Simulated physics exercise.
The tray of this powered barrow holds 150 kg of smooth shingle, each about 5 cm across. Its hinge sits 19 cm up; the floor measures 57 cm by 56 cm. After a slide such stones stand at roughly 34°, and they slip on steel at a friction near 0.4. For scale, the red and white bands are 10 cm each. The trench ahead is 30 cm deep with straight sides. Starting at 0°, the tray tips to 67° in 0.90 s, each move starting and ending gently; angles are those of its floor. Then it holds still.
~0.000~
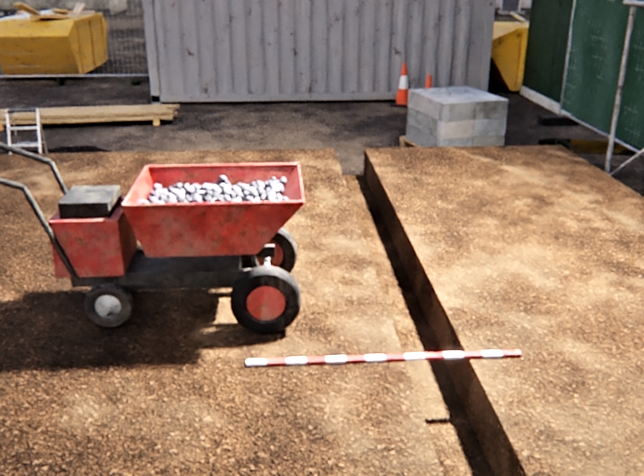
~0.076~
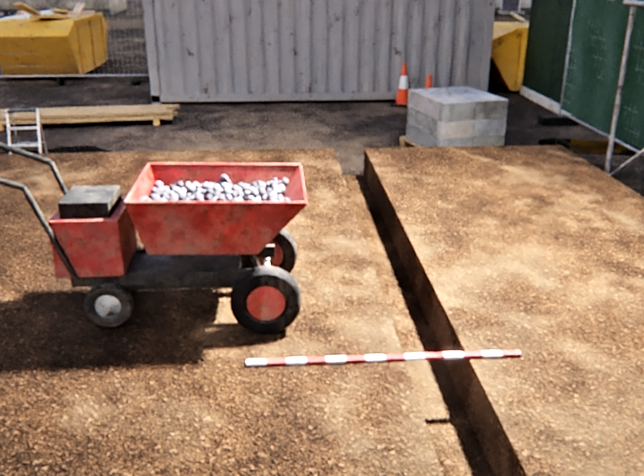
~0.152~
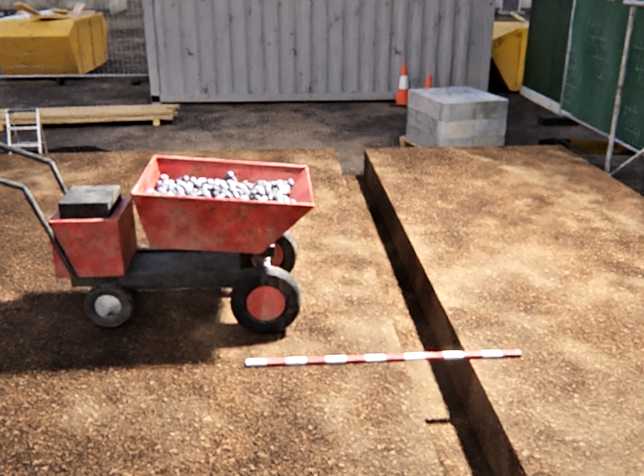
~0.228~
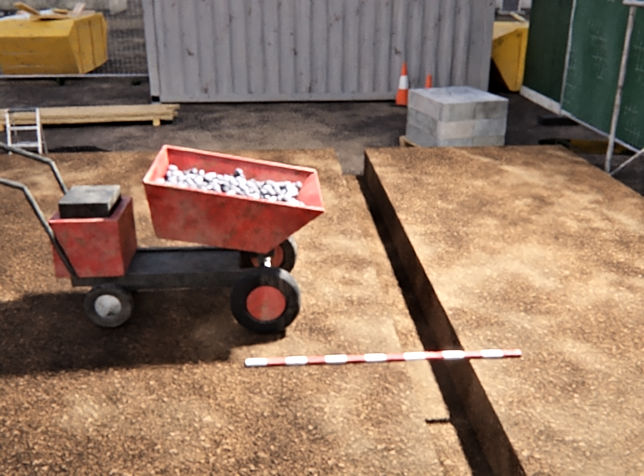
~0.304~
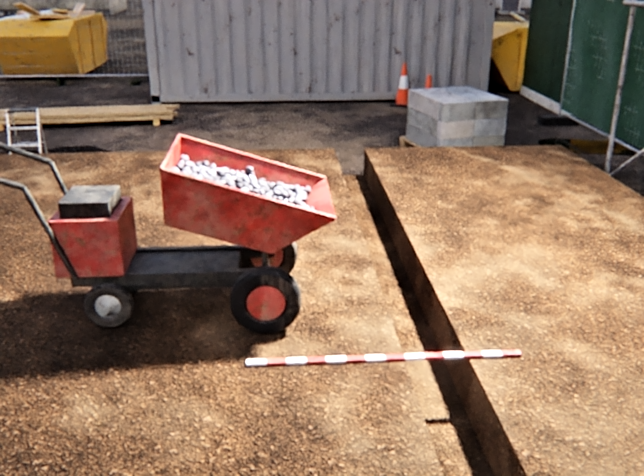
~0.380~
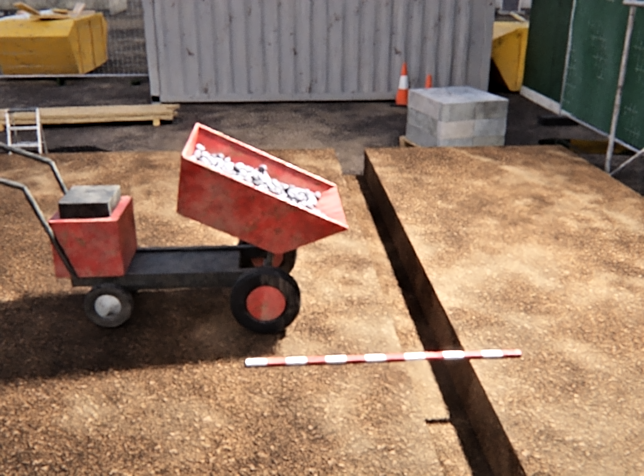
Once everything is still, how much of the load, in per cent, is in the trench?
Roughly 93 per cent ends in the trench.
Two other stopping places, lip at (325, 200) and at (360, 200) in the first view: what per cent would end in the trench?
Near 75 per cent from the first place, 30 from the second.
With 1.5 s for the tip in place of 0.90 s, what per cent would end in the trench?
In that case some 100 per cent.
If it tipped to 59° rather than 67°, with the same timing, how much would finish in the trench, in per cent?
Then about 80 per cent.
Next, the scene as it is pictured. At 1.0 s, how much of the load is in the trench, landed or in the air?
About 30 per cent by then.
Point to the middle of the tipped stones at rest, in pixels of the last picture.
Near (413, 328).
After 0.7 s the floor is at 57°; 100 % in the tray; the foremost stones are at (366, 256).
After 1.0 s the floor is at 67°; 68 % in the tray, 4 % short of the trench, 29 % in the trench; the foremost stones are at (438, 331).
After 1.4 s the floor is at 67°; 22 % in the tray, 3 % short of the trench, 68 % in the trench, 7 % past the trench; the foremost stones are at (518, 292).
After 3.3 s the floor is at 67°; 0 % in the tray, 93 % in the trench, 7 % past the trench; the foremost stones are at (602, 289).
